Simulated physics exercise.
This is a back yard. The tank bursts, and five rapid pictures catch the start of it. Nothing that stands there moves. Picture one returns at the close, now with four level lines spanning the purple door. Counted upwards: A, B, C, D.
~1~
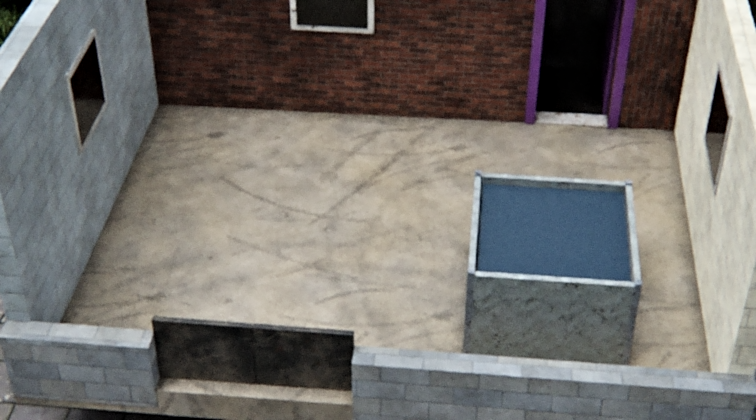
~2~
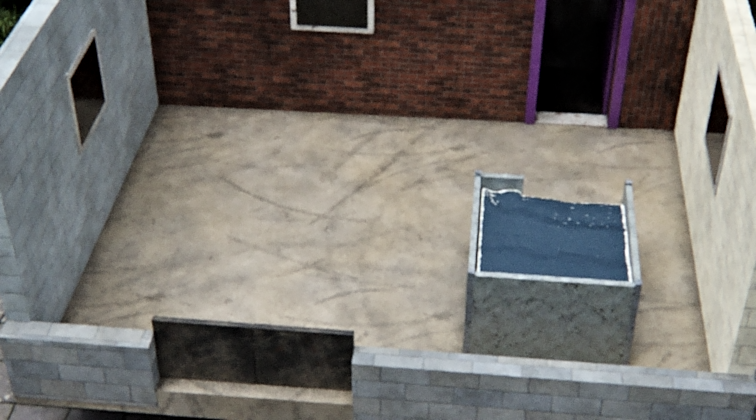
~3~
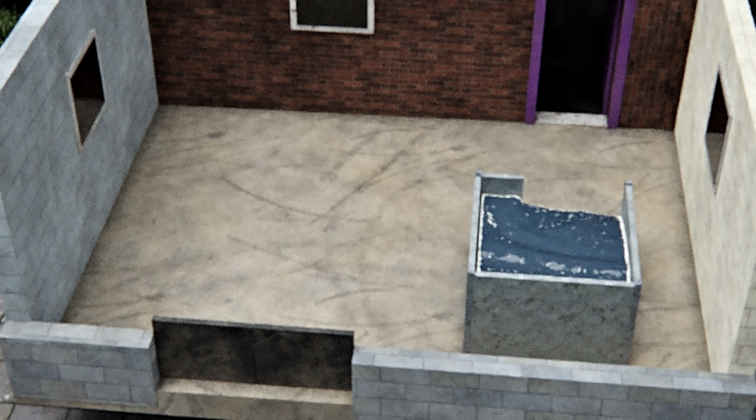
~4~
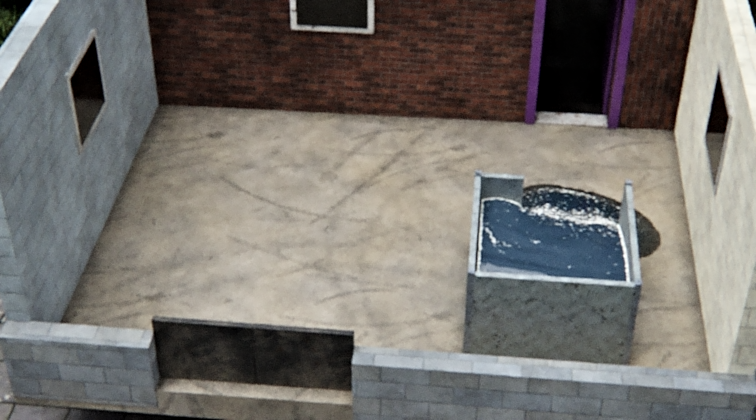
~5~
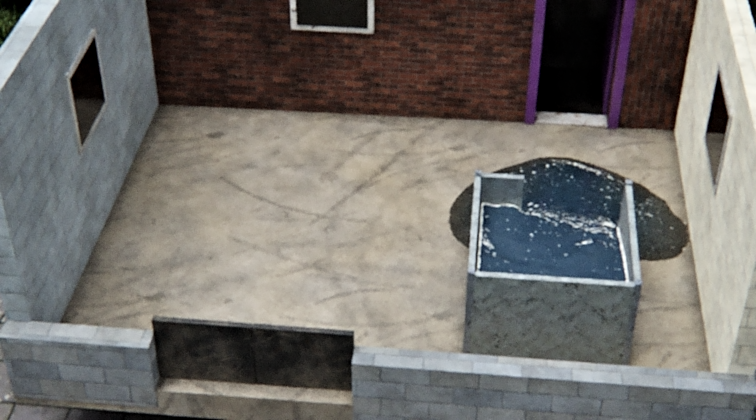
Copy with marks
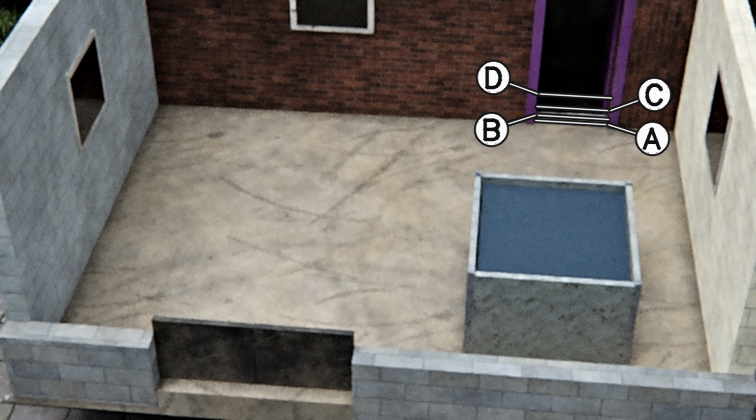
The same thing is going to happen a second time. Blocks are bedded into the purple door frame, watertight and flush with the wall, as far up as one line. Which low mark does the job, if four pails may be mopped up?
D is the one.
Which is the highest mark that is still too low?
C.
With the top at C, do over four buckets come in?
Yes.
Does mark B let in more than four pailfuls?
Yes, it does.
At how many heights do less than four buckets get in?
One.
In white, A at (571, 122); B at (572, 117); C at (573, 108); D at (574, 95); from the bottom up A, B, C, D.
For mark A, dozens of bucketfuls pour in.
For mark B, dozens of bucketfuls pour in.
For mark C, about 14 bucketfuls get in.
For mark D, a splash gets over, under a bucket.
